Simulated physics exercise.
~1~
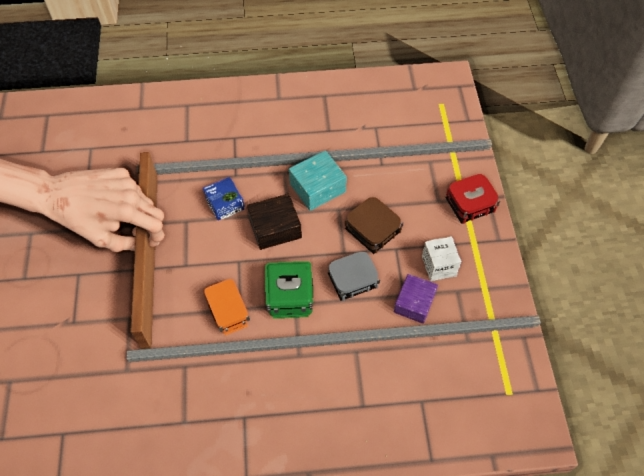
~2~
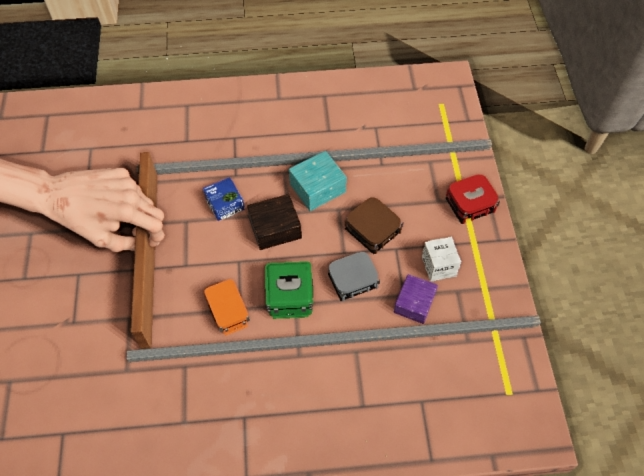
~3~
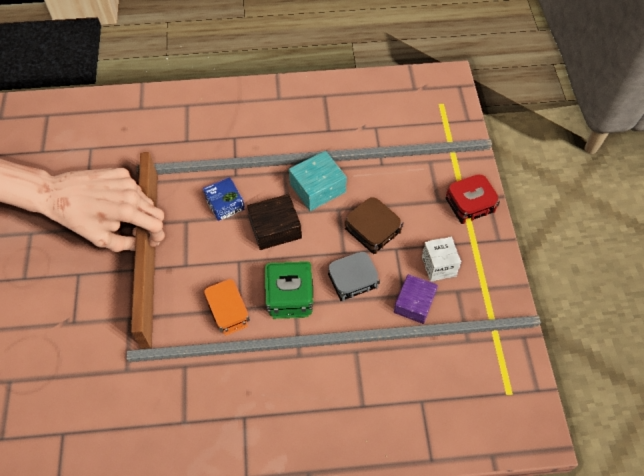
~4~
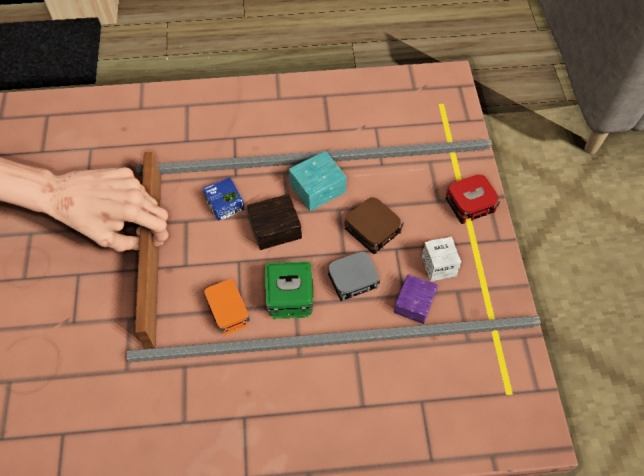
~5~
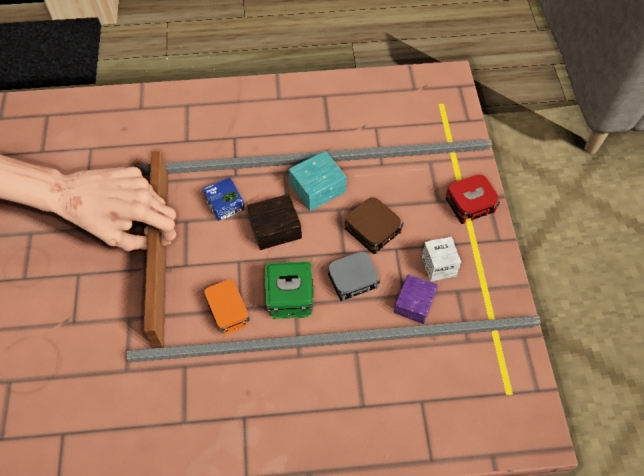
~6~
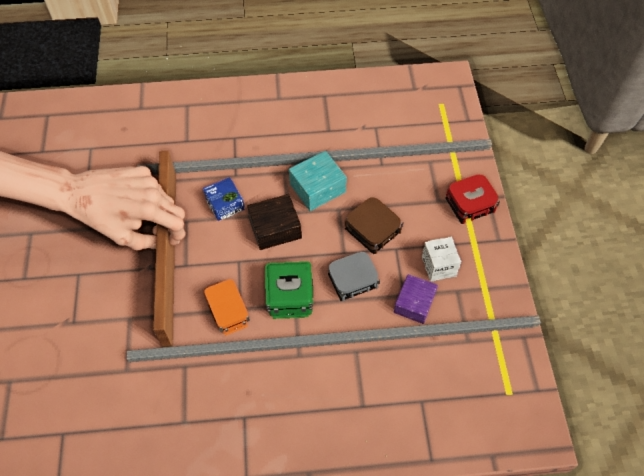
A hand grips a wooden board at the left end of a wide channel between two grey rails on a brick-patterned tabletop, seen from above at an angle. Blue, black, teal, brown, orange, green, grey, purple and white blocks and cases lie scattered between the rails, with a red case by the yellow tape at right. The hand rests, then slides the board slightly rightward; the pieces and camera stay still.
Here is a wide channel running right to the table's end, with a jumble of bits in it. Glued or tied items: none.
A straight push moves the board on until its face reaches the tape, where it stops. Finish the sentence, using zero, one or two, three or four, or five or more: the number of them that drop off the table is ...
The number that drop off the table is five or more.
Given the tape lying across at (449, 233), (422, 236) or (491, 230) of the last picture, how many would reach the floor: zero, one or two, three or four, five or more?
Spot one gives three or four, spot two one to two, spot three five or over.
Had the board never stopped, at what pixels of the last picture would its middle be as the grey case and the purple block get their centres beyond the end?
Its middle is around (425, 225) and around (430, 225).
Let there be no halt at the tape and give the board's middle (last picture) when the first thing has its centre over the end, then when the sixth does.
Around (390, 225); afterwards around (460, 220).
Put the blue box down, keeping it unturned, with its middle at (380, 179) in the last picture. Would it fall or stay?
From that start the object does not stay.
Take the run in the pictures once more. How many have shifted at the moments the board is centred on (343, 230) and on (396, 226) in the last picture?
The count reaches 9 first and 10 second.
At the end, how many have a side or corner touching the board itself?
3 in contact.
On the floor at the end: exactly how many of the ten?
That would be exactly 7.
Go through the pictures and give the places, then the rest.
Red case (472, 199); white box (441, 259); purple block (416, 299); board (146, 246); tape (471, 232), in the first picture.
White box (441, 259); blue box (224, 199), in the second picture.
Purple block (416, 299); black block (275, 222), in the third picture.
Red case (472, 199); brown case (373, 225), in the fourth picture.
White box (441, 259); green case (289, 290), in the fifth picture.
Red case (472, 199); white box (441, 259); purple block (416, 299); board (166, 245); tape (471, 232), in the sixth picture.
Early on, none off yet; red case at rest near (472, 199); white box at rest near (441, 259); purple block travelled a little near (430, 302).
Finally, the number that fall off is five or more; lost, green case, turquoise block, grey case, brown case, purple block, white box and red case.
